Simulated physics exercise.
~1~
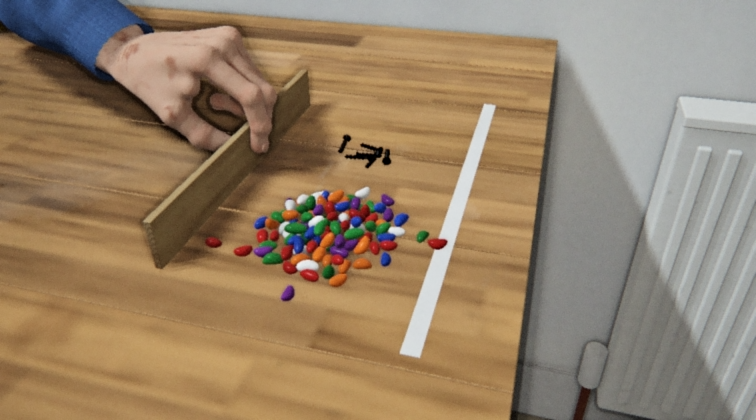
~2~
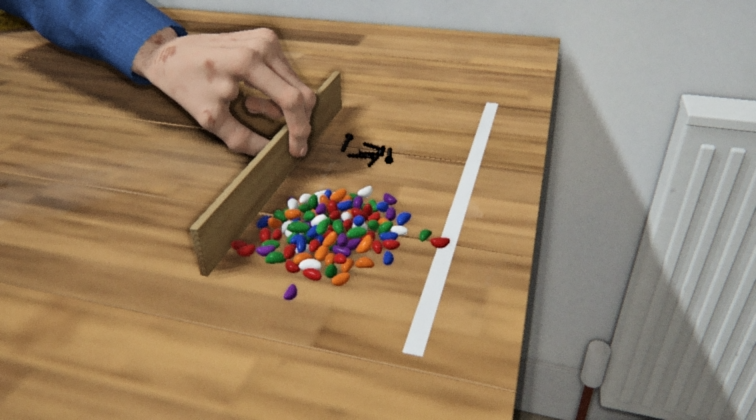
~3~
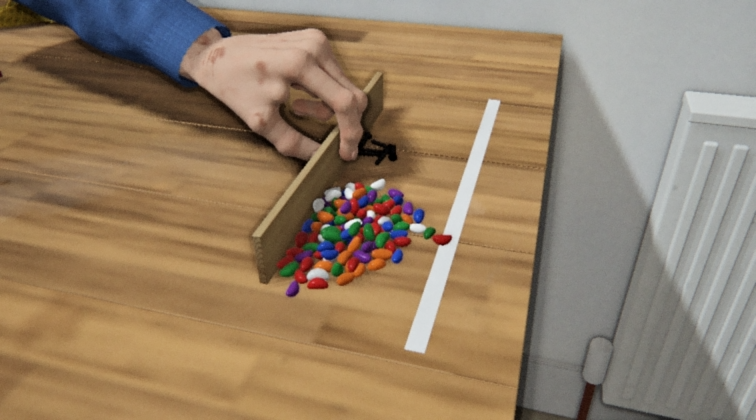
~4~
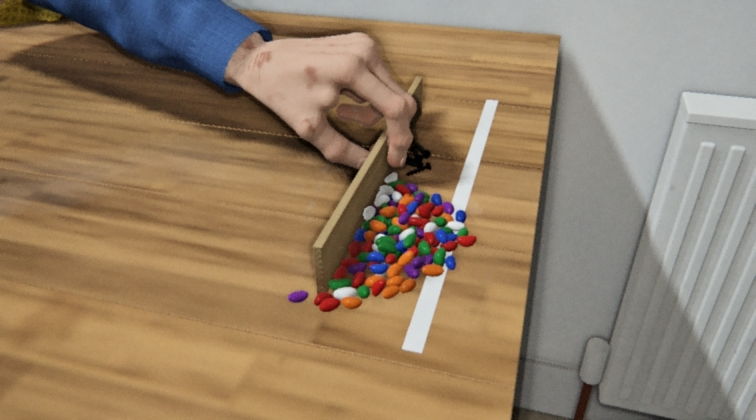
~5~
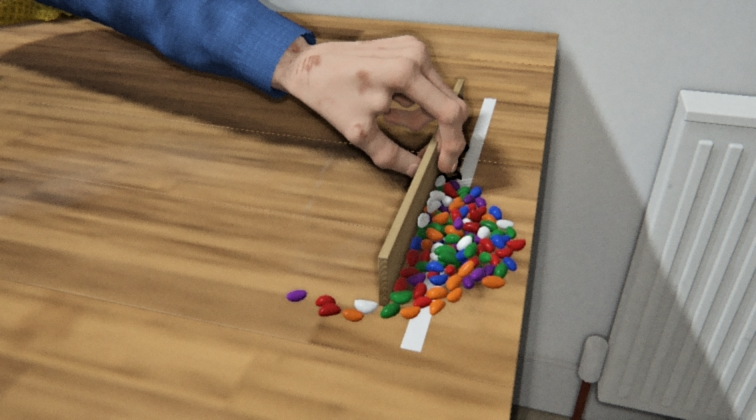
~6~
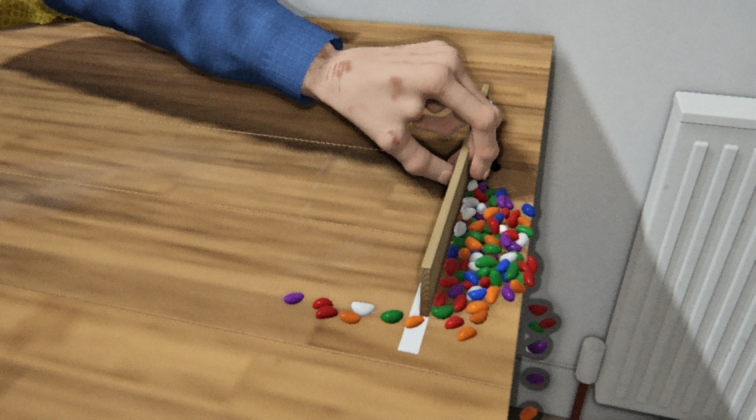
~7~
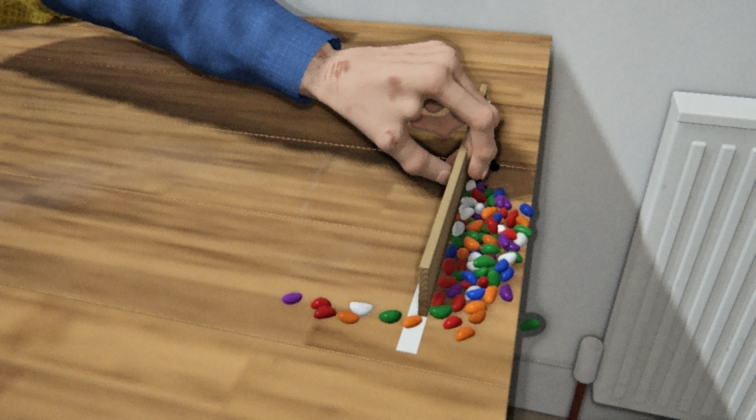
The clip shows a hand pushing an upright strip of wood rightward across a wooden table, gathering colourful bean-like pieces and small black screws, then stopping at the white tape, as some colourful pieces spill over the edge while the black ones stay on the table.
